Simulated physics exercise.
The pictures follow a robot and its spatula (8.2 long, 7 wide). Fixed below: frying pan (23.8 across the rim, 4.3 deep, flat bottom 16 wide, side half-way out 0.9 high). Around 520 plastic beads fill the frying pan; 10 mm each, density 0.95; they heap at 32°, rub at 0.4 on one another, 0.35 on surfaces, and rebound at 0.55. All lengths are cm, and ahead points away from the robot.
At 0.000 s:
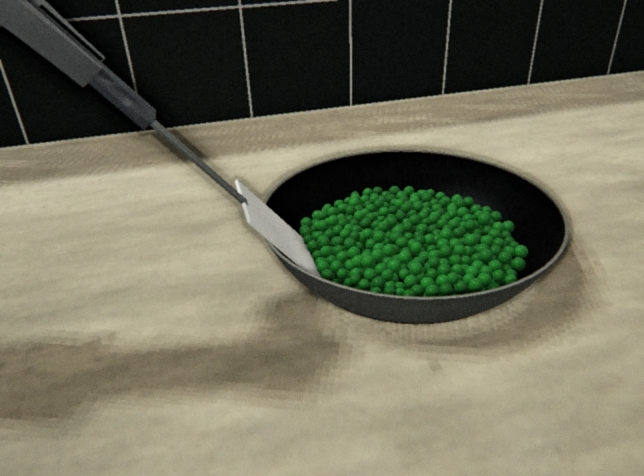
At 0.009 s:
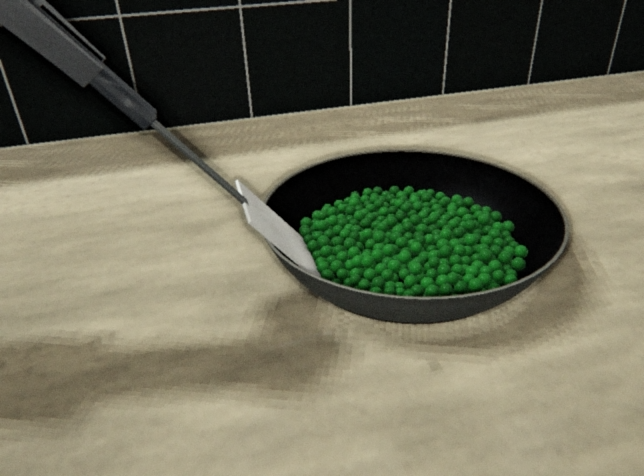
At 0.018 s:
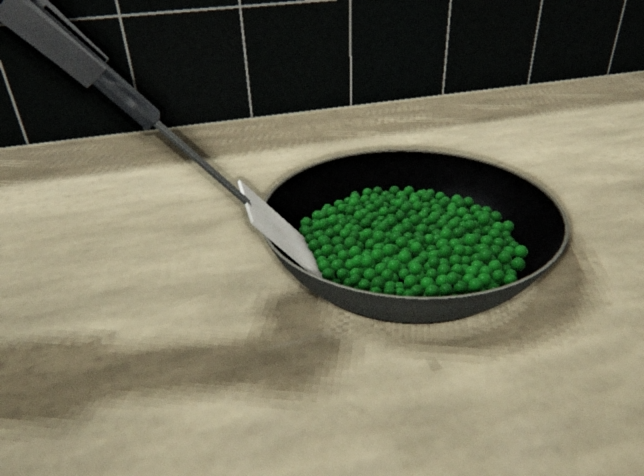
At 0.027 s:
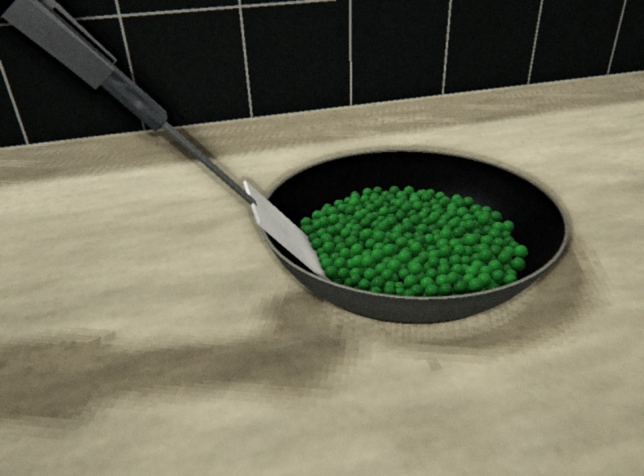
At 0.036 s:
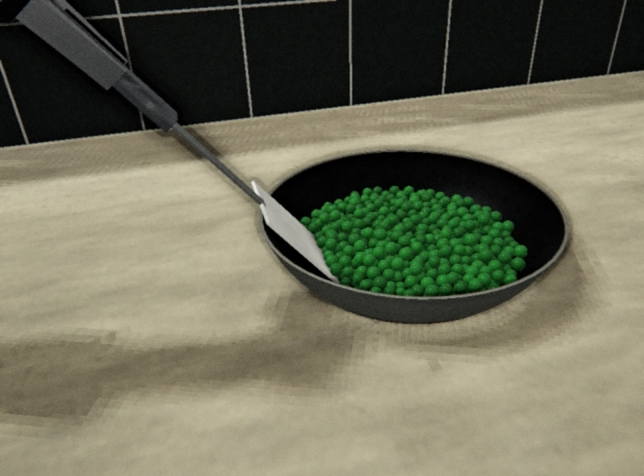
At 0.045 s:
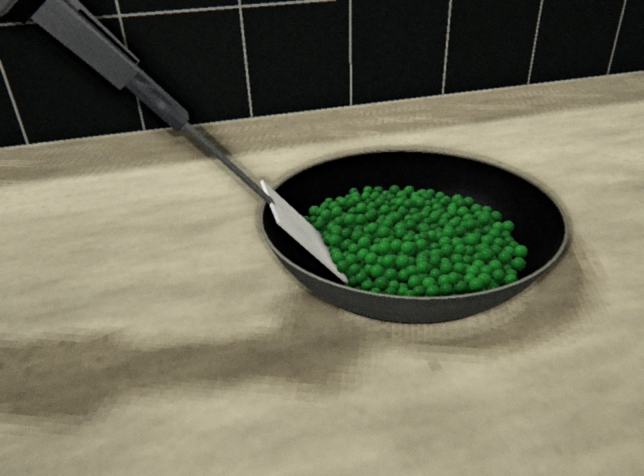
On a pale countertop against black tiles, a robot's spatula resting still, then sliding slightly right inside a pan of green beads.
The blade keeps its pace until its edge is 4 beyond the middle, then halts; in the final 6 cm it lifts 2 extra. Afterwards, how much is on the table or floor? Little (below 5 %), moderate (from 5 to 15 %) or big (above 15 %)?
Share on the table or floor: Little (below 5 %).
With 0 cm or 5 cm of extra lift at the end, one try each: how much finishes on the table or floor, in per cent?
Some 0 and 5 per cent.
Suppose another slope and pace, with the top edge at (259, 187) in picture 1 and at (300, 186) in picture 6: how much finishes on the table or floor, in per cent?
Some 10 per cent.
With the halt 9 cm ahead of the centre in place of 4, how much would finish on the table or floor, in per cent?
In that case some 25 per cent.
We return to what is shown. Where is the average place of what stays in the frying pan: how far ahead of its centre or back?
Roughly 3.5 cm ahead.
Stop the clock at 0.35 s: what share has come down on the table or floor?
Roughly 0 per cent.
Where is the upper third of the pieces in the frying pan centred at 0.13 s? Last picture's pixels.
At about (426, 226).
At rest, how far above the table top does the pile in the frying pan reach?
Roughly 4.5 cm.
After 0.09 s, sloping 52°, highest piece 5 above the table; 515 in the frying pan.
After 0.13 s, sloping 52°, highest piece 5 above the table; 515 in the frying pan.
After 0.35 s, sloping 52°, highest piece 5 above the table; 515 in the frying pan.
After 1.40 s, sloping 52°, highest piece 4 above the table; 515 in the frying pan.
At rest, 515 in the frying pan. That is 0 % on the table or floor.
